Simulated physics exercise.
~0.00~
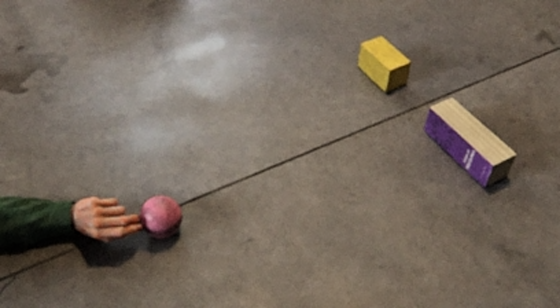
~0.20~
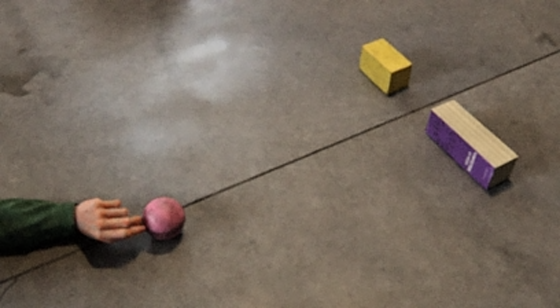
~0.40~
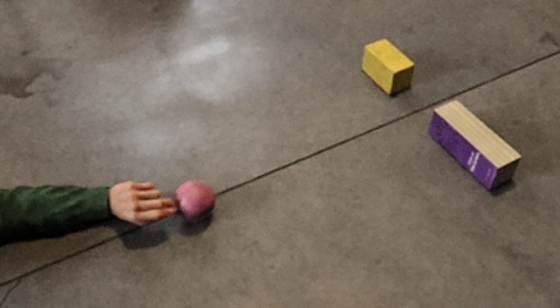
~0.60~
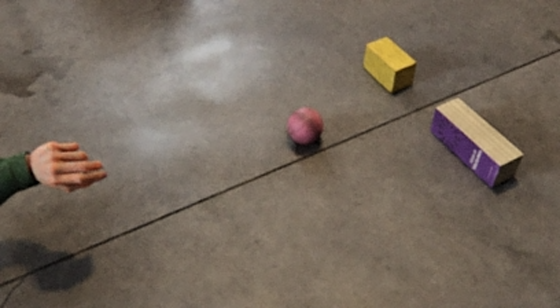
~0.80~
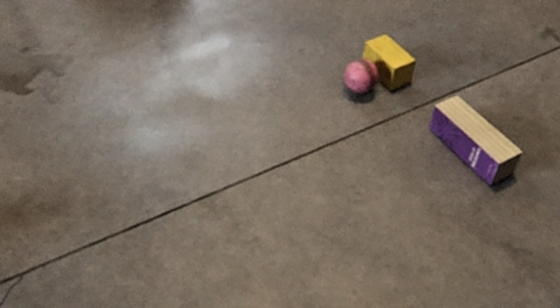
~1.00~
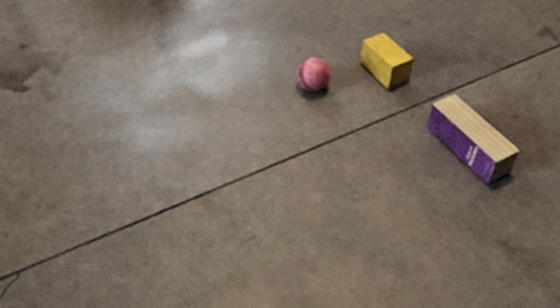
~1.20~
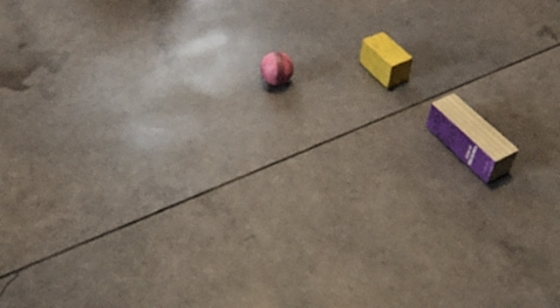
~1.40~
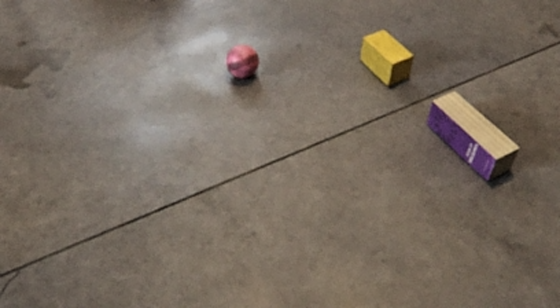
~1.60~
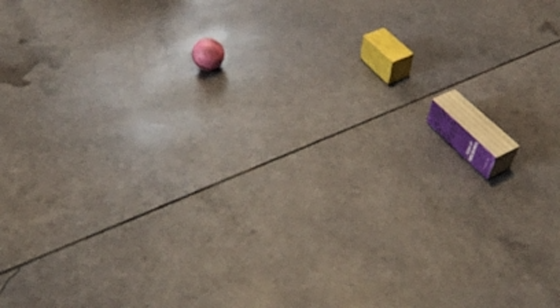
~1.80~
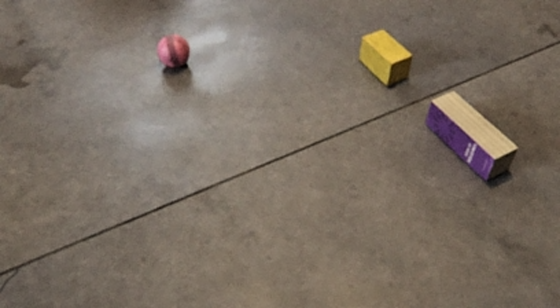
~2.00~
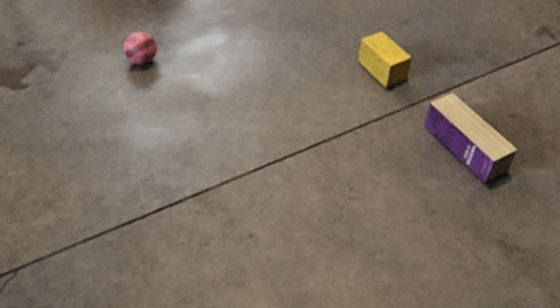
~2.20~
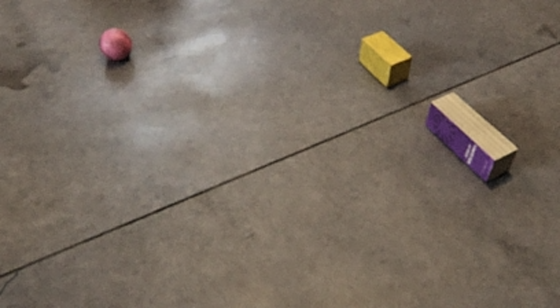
A pink ball was rolled by a hand across a concrete floor toward a yellow block and a purple book, but it bumped the yellow block, bounced back, and rolled off to the left, ending up near the upper left.
